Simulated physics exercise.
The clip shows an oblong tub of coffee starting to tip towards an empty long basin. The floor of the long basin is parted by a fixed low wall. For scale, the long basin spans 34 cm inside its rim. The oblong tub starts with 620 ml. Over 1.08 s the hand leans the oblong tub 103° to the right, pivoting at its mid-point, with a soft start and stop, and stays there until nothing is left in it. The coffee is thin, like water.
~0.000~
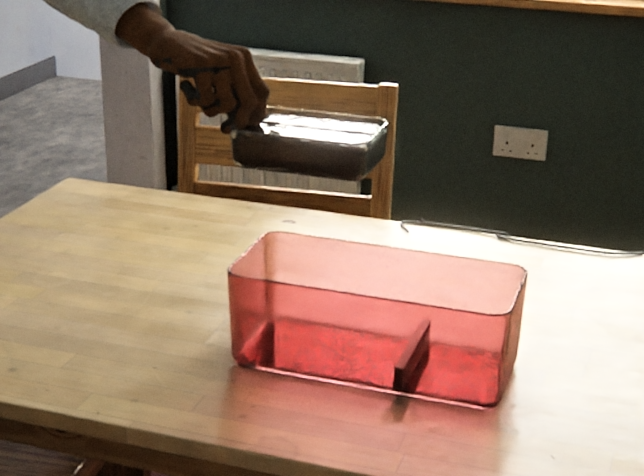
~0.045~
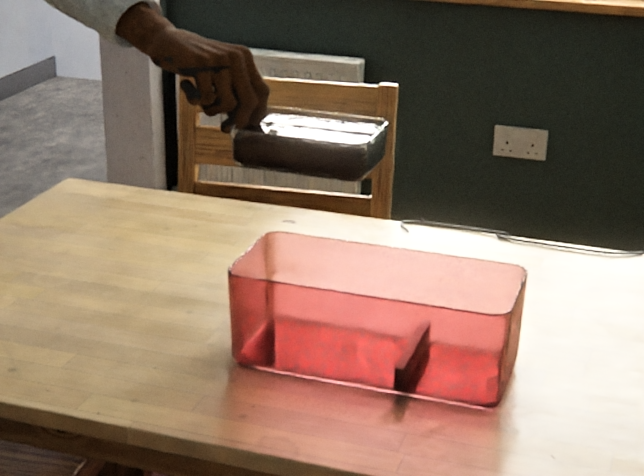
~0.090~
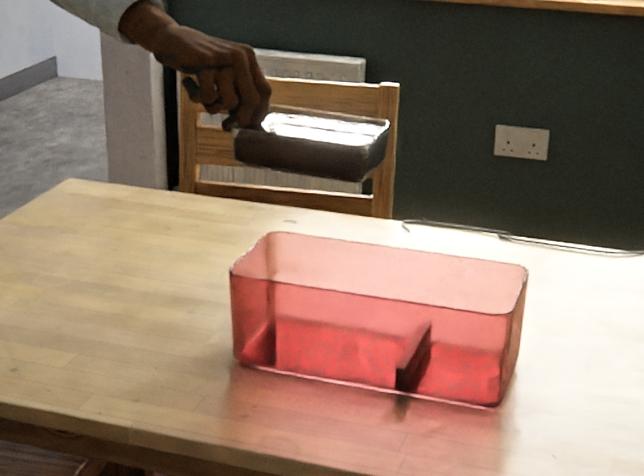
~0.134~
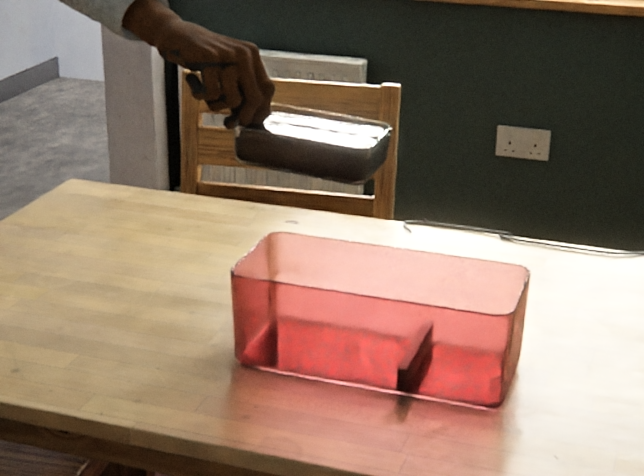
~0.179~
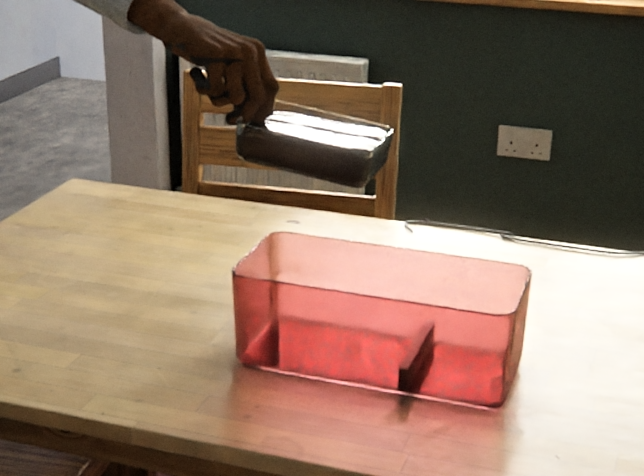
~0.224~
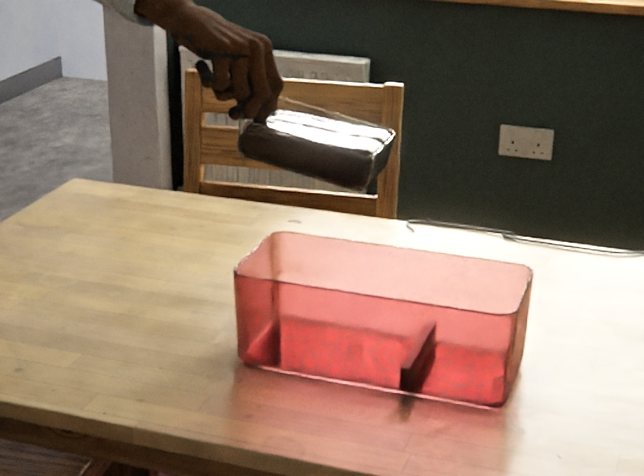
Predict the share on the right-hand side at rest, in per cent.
About 57 per cent.
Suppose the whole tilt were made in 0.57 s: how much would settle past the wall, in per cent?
In that case some 50 per cent.
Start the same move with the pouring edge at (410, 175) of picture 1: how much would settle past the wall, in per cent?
Then about 65 per cent.
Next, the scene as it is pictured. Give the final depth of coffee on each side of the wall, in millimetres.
Left about 8 mm, right about 22 mm.
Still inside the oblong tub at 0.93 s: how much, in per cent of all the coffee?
About 3 per cent.
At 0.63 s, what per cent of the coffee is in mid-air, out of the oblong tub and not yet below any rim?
Near 54 in a hundred.
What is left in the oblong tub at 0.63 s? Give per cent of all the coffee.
Near 18 in a hundred.
After 0.63 s the tilt is 65° and 18 per cent is still to pour, 3 is left of the wall and 26 right of it.
After 0.93 s the tilt is 98° and 3 per cent is still to pour, 25 is left of the wall and 60 right of it.
After 1.24 s the tilt is 103° and 0 per cent is still to pour, 34 is left of the wall and 57 right of it.
After 1.58 s the tilt is 103° and 0 per cent is still to pour, 34 is left of the wall and 57 right of it.
In the end 34 per cent lies left of the wall, 57 right of it and 9 outside.
